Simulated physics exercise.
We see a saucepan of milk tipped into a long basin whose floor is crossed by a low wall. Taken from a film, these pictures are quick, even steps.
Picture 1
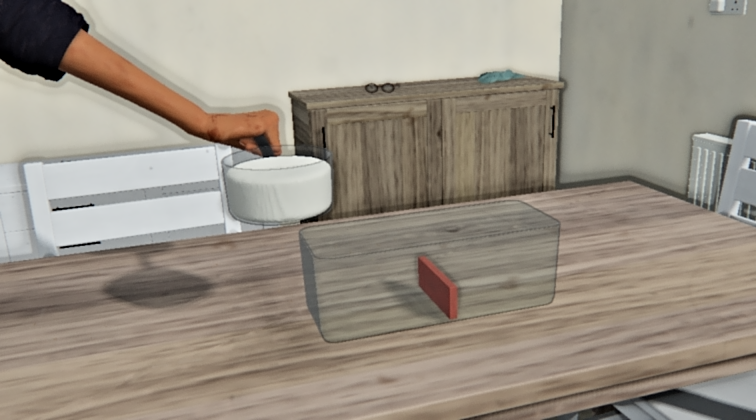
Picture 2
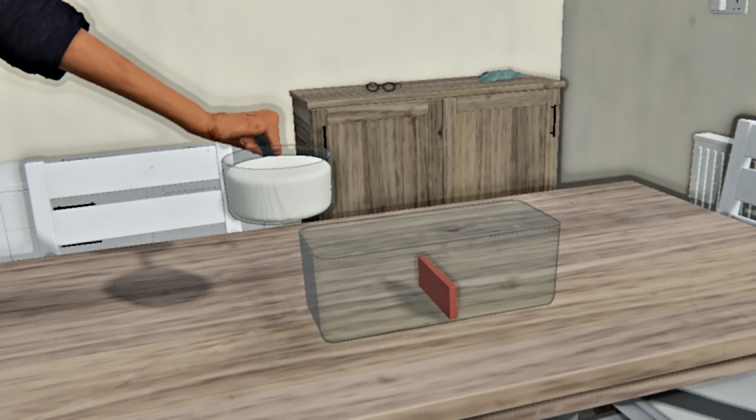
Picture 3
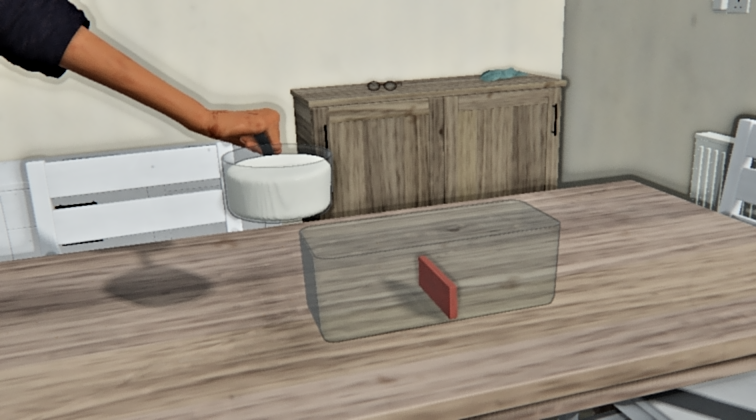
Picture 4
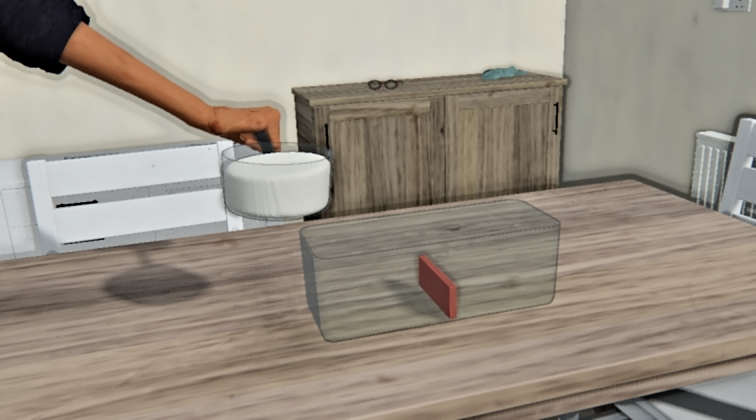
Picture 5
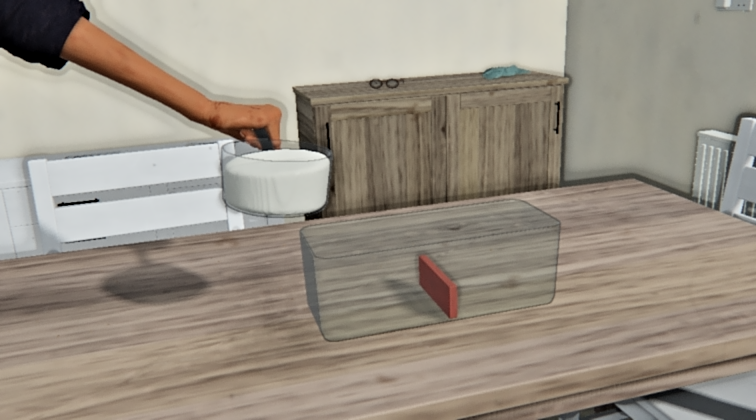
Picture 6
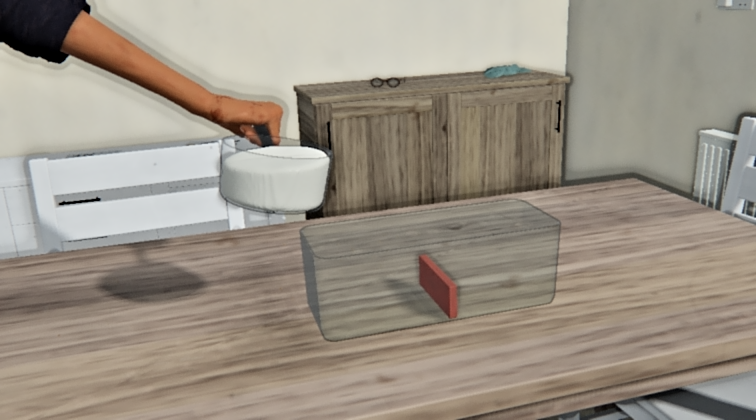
The video shows a hand holding a saucepan of milk above a wooden table, beside a long, clear basin with a low red wall across its floor. The pan starts level, then tilts slightly while the basin stays still.
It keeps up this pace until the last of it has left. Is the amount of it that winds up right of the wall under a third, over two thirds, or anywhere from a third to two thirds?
In the end it is under a third.
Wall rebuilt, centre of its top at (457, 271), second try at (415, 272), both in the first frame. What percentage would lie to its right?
10 % and 40 %, roughly.
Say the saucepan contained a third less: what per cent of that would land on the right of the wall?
5 per cent.
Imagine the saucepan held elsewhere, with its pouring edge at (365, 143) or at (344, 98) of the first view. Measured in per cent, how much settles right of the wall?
In order: Close to 70 and 55 percent.
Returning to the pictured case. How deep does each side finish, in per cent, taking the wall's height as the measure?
Left: 70 %. Right: 0 %.
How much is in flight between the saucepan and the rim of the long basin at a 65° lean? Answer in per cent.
I'd say some 30 per cent of it.
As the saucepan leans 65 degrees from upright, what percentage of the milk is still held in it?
Roughly 60 percent remains at that point.
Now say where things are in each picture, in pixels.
Tilt 0°; pouring edge (330, 153); surface from (225, 174) to (328, 162); the long basin's rim runs from (306, 245) to (540, 212); the wall's top is at (436, 272), in the first frame.
Tilt 0°; pouring edge (330, 153); surface from (225, 173) to (328, 161), in the second frame.
Tilt 2°; pouring edge (330, 153); surface from (226, 173) to (328, 160), in the third frame.
Tilt 4°; pouring edge (330, 153); surface from (225, 170) to (327, 158), in the fourth frame.
Tilt 7°; pouring edge (330, 153); surface from (223, 167) to (327, 156), in the fifth frame.
Tilt 11°; pouring edge (330, 153); surface from (223, 163) to (327, 152), in the sixth frame.
A moment on, the tilt is 65° and 58 per cent is still to pour, 10 is left of the wall and 0 right of it.
Next, the tilt is 102° and 8 per cent is still to pour, 76 is left of the wall and 2 right of it.
Then the tilt is 112° and 0 per cent is still to pour, 95 is left of the wall and 3 right of it.
Later the tilt is 112° and 0 per cent is still to pour, 95 is left of the wall and 4 right of it.
At rest 95 per cent lies left of the wall, 4 right of it and 1 outside.
